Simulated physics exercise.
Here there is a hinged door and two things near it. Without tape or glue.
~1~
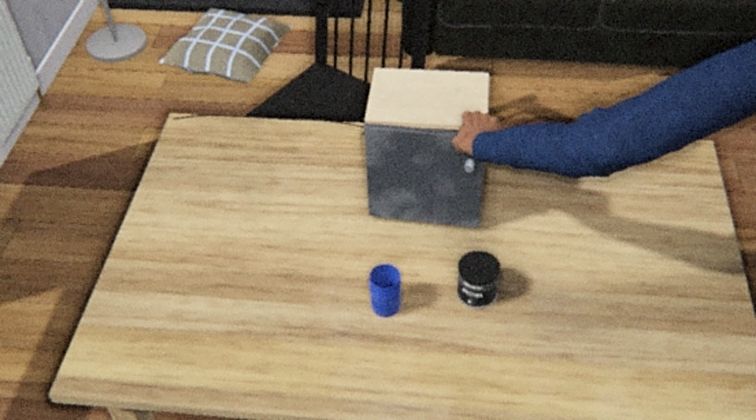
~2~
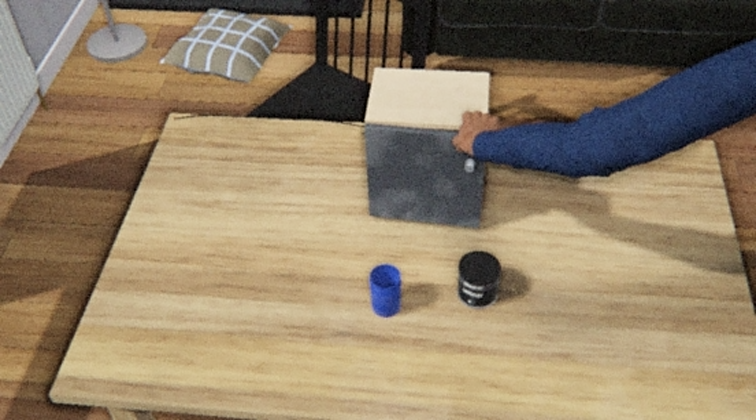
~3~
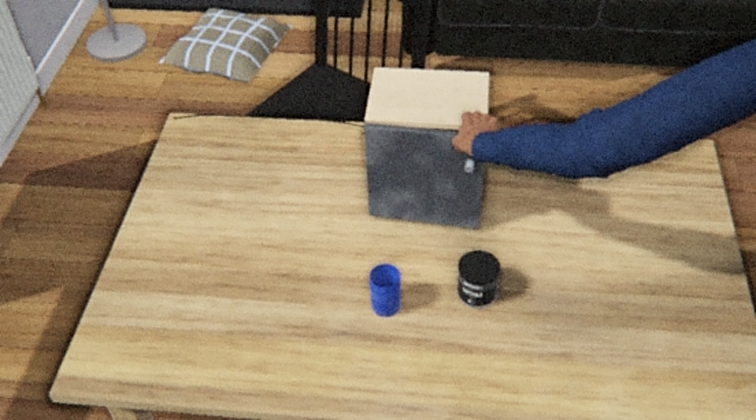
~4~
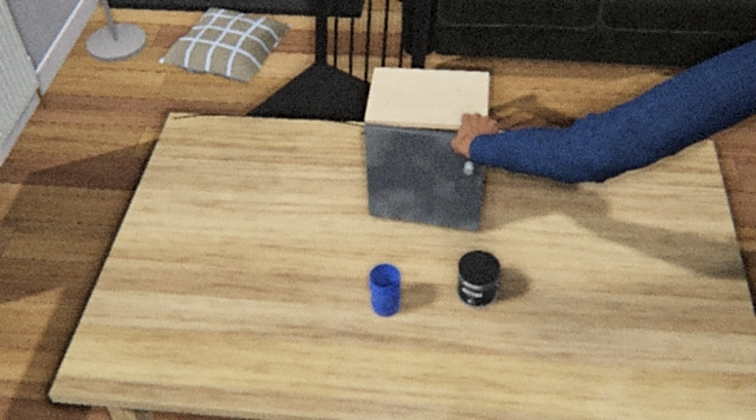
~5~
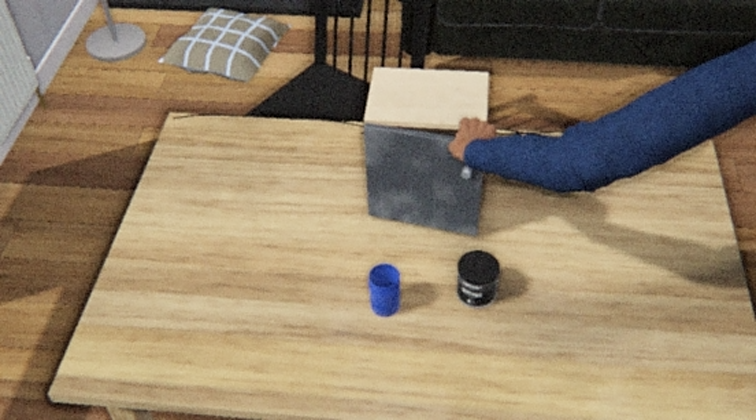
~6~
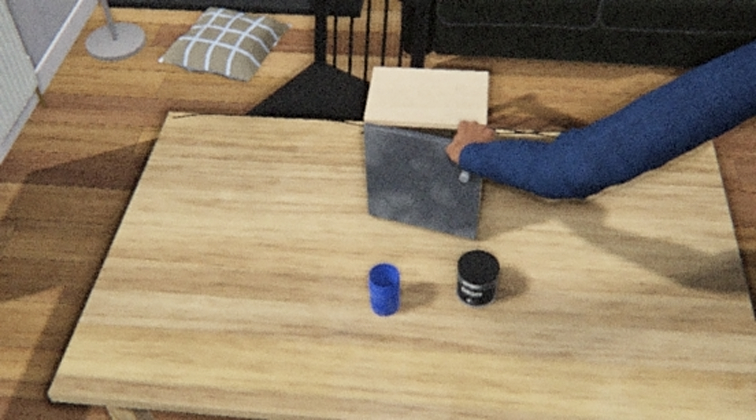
On a wooden table, a hand slightly opens a cabinet's grey door behind two small containers.
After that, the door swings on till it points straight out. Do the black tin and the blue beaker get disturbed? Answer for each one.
Black tin: Not hit. Blue beaker: Hit and moved.
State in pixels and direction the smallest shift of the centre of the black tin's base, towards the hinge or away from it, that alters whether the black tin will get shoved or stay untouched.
It's about 12 pixels to the left.
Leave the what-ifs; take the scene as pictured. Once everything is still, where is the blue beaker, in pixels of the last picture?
(339, 299), roughly.
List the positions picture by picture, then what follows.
In the first frame, door 4° open; black tin (478, 280); blue beaker (385, 291); door (423, 181).
In the second frame, door 4° open; blue beaker (386, 291); door (424, 181).
In the third frame, door 5° open; black tin (478, 280); door (423, 181).
In the fourth frame, door 6° open; blue beaker (385, 291); door (423, 182).
In the fifth frame, door 10° open; black tin (478, 280); door (422, 184).
In the sixth frame, door 13° open; black tin (478, 279); blue beaker (384, 290); door (421, 186).
Then, 1.70 s on from there, door 73° open; black tin at rest near (478, 279); blue beaker displaced a little near (373, 293).
Then, 2.00 s on from there, door 84° open; black tin at rest near (478, 279); blue beaker displaced about its own width near (351, 296).
In the end, the black tin remains where it is, near (478, 279); the blue beaker is pushed along, near (339, 299).
